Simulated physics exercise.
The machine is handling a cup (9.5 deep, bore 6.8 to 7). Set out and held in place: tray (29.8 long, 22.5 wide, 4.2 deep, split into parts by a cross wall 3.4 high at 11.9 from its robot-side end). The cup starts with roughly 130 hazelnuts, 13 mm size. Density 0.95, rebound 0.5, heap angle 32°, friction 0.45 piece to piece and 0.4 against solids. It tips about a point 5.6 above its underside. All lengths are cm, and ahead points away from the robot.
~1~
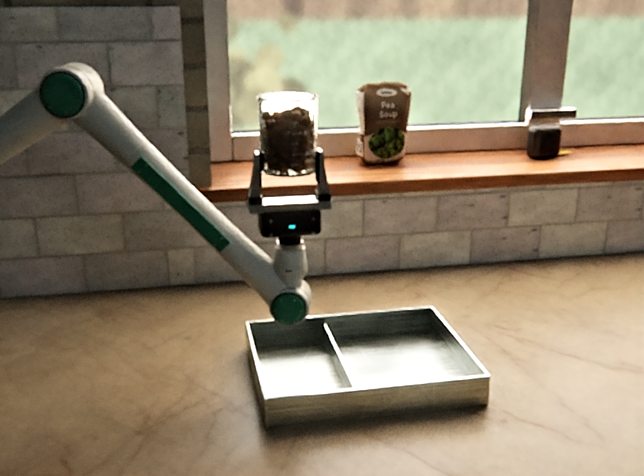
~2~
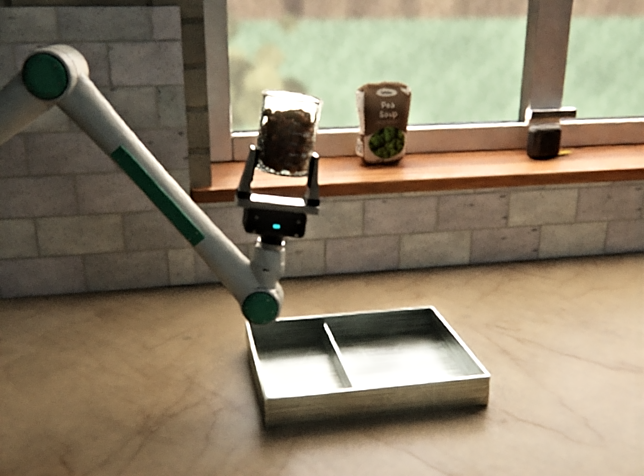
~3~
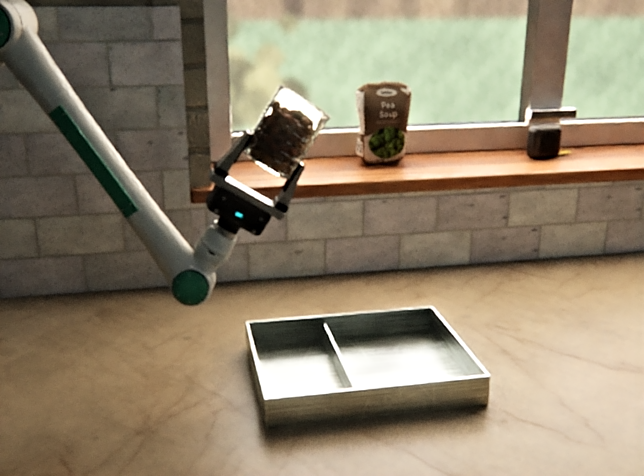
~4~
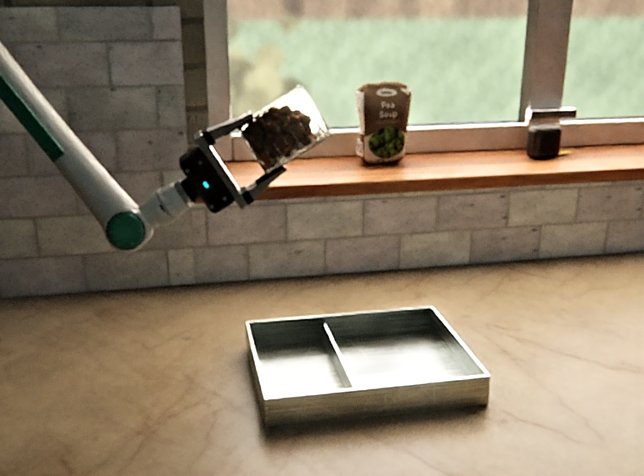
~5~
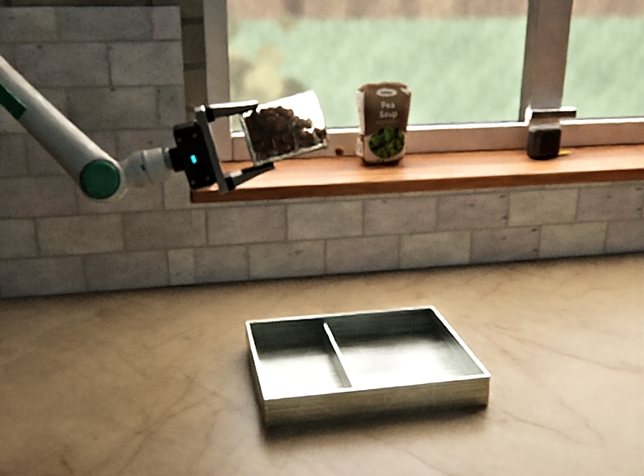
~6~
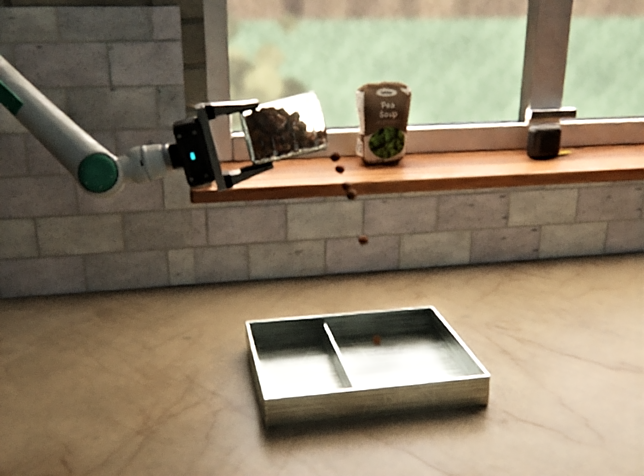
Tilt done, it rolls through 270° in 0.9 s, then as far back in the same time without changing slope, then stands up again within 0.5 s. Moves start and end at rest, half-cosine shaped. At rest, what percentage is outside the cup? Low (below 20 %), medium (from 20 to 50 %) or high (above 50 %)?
Answer: Medium; from 20 to 50 % of the hazelnuts finish outside the cup.
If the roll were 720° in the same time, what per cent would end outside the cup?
Then about 25 per cent.
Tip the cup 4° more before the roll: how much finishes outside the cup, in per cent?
About 40 per cent.
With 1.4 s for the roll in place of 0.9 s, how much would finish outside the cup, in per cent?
In that case some 35 per cent.
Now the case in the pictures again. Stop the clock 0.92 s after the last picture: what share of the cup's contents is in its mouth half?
About 40 per cent.
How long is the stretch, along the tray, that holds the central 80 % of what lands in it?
Roughly 12 cm.
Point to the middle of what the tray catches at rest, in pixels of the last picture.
Around (407, 370).
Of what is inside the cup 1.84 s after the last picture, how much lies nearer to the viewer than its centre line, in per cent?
Roughly 60 per cent.
Then, 0.92 s after the last picture, tipped 78°, highest piece 39 above the table; 106 in the cup, 14 in the far-side part, 1 on the table or floor, 5 in flight or on a rim.
Then, 1.84 s after the last picture, tipped 77°, highest piece 38 above the table; 86 in the cup, 37 in the far-side part, 1 on the table or floor, 2 in flight or on a rim.
Then, 2.50 s after the last picture, upright, highest piece 39 above the table; 86 in the cup, 39 in the far-side part, 1 on the table or floor.
Then, 3.20 s after the last picture, upright, highest piece 39 above the table; 86 in the cup, 39 in the far-side part, 1 on the table or floor.
Final count, 86 in the cup, 39 in the far-side part, 1 on the table or floor. That is 32 % outside the cup.
